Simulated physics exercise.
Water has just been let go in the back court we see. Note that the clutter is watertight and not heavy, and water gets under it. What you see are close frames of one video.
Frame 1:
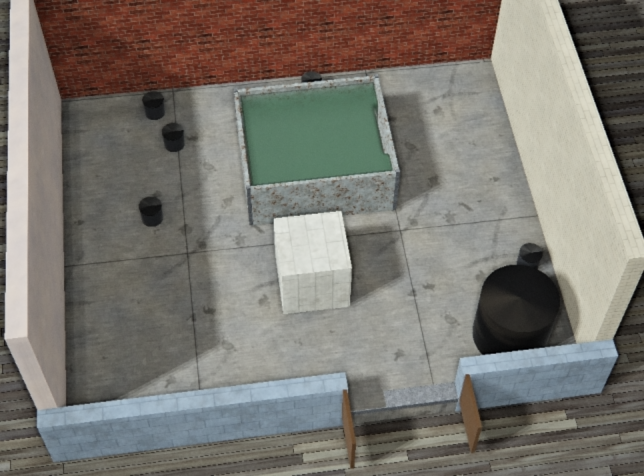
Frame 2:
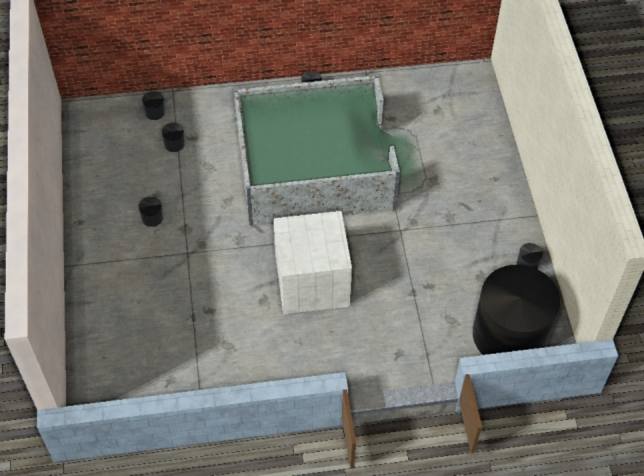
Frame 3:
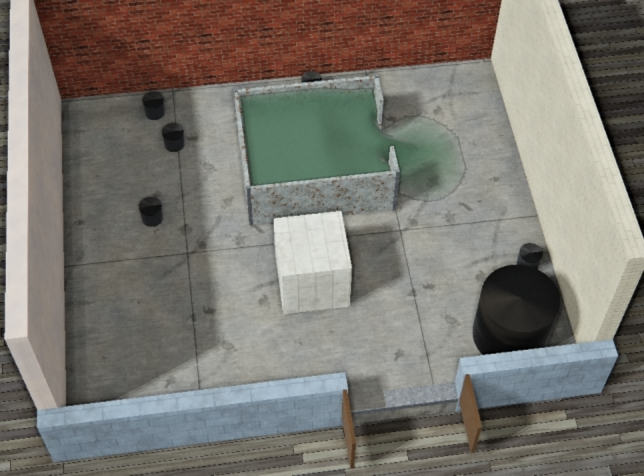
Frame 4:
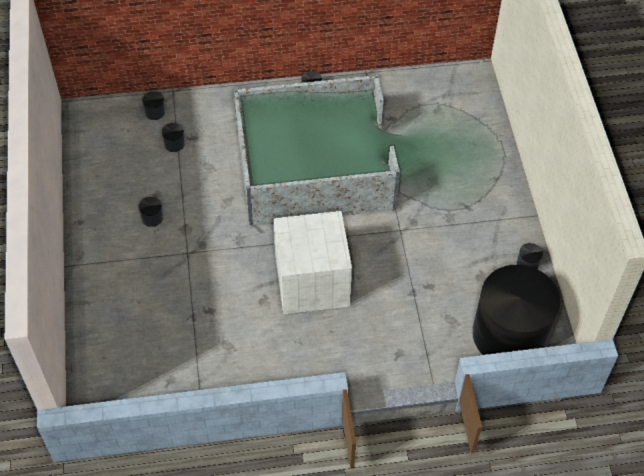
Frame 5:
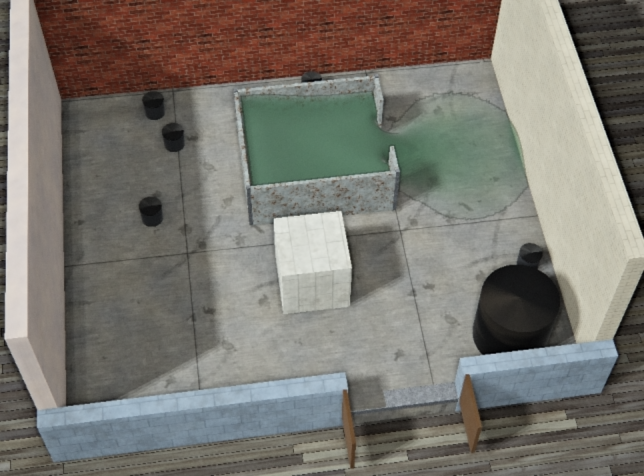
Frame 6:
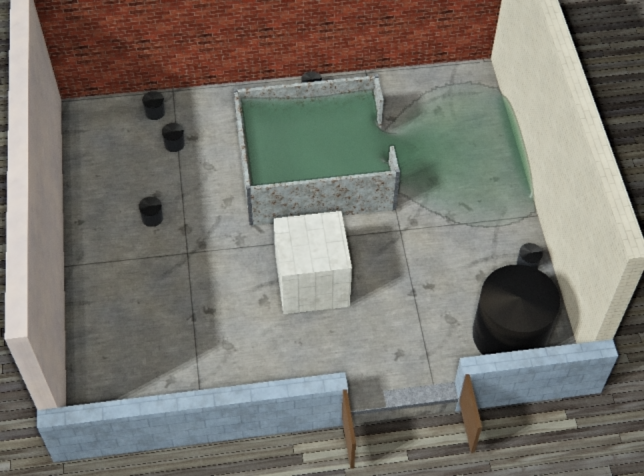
In a walled court with a grey floor, a stone-sided tank of green water stands behind a pale block, with dark pails around it. A gap opens in the tank's right side and water pours out, fanning across the floor until it reaches the cream right wall; the pails stay still.
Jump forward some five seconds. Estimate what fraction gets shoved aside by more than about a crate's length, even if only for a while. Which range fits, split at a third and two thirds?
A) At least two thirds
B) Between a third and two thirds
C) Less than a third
Between a third and two thirds.
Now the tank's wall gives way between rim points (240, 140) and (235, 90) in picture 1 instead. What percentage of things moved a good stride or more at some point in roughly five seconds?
Result: Close to 80 %.
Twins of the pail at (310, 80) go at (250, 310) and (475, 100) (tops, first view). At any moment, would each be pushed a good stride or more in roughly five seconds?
Going by the order given: Stays in place, pushed clear.
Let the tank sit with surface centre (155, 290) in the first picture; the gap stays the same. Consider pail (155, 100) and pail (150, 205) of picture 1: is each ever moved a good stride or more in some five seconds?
Made the full stretch, then stopped short.
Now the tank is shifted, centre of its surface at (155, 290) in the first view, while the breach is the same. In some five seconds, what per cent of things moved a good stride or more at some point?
Close to 80 in a hundred.
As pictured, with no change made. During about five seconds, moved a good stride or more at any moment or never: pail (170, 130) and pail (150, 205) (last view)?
Shy of that, shy of that.
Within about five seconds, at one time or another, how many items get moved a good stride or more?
3 in all.
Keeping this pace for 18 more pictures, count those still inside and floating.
1.
A moment on, 0 of 5 are well off their spots; 0 afloat.
Next, 1 of 5 are well off their spots; 1 afloat.
Later, 2 of 5 are well off their spots; 1 afloat.
In the end, 3 of 5 are well off their spots, and 3 have been at some point; 2 afloat.
